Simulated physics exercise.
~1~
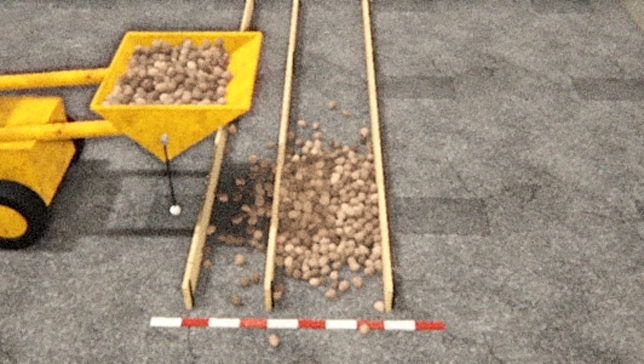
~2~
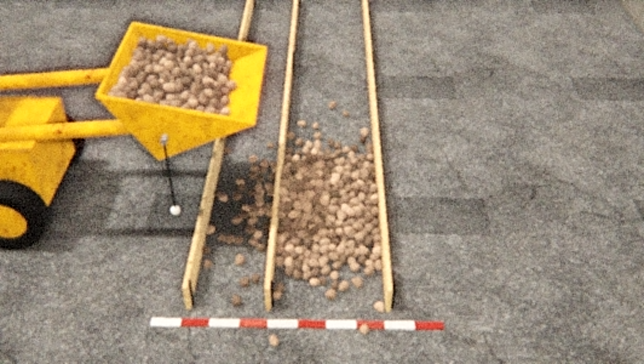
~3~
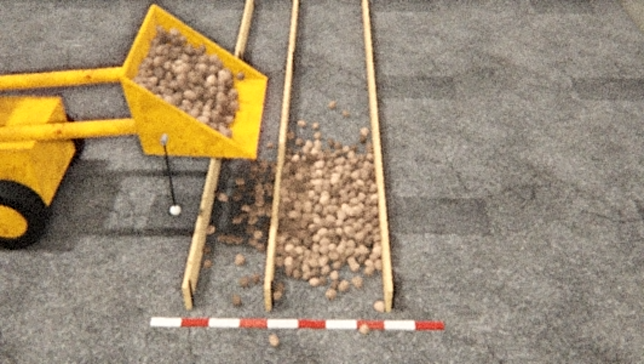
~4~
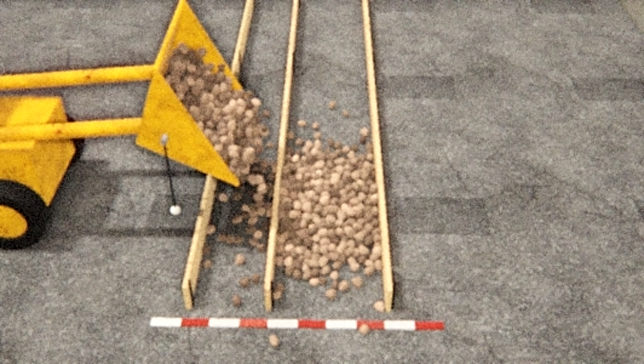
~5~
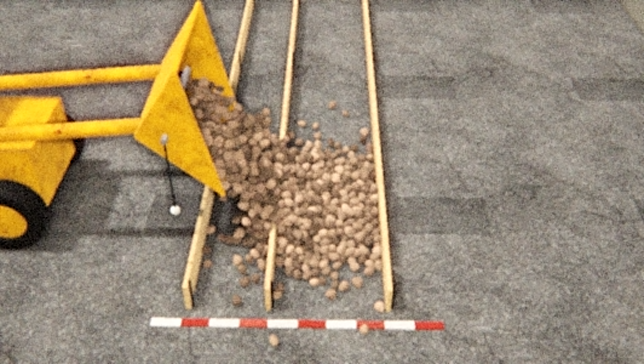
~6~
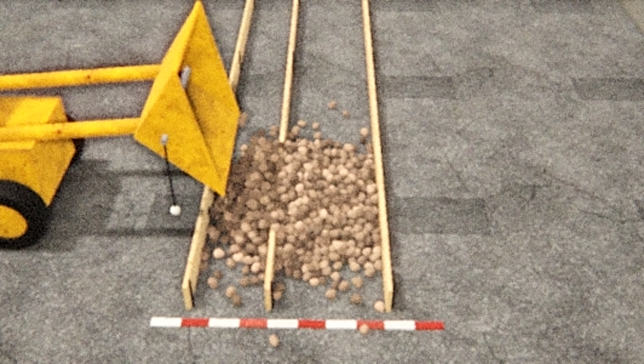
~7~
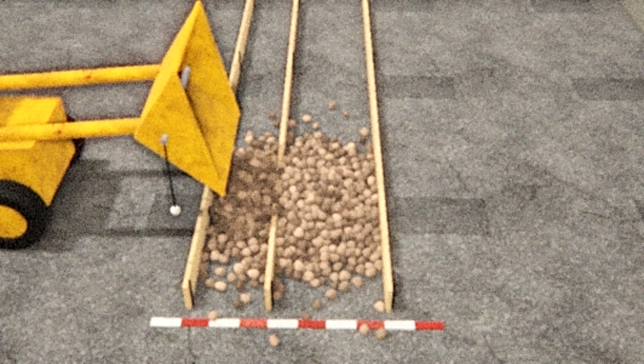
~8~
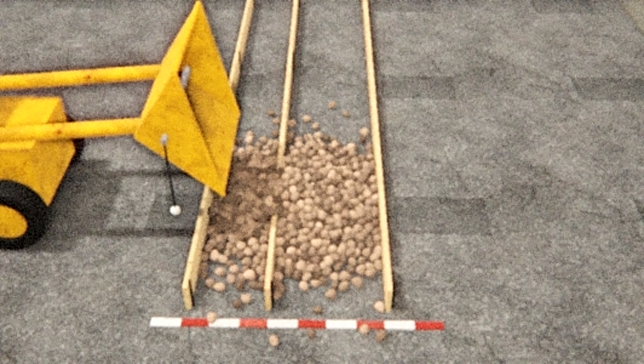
On a grey, rough-textured floor seen from above at an angle, three pale wooden planks run away from the viewer, with a red and white banded strip lying across their near ends. A yellow loader at the left holds a bucket full of brownish round stones, while a similar heap already lies mostly between the middle and right planks. The bucket tips steadily to the right, and its stones pour out over the middle plank. They spread into both bays and join the heap. The emptied bucket stays tilted as the stones settle, partly burying the middle plank.
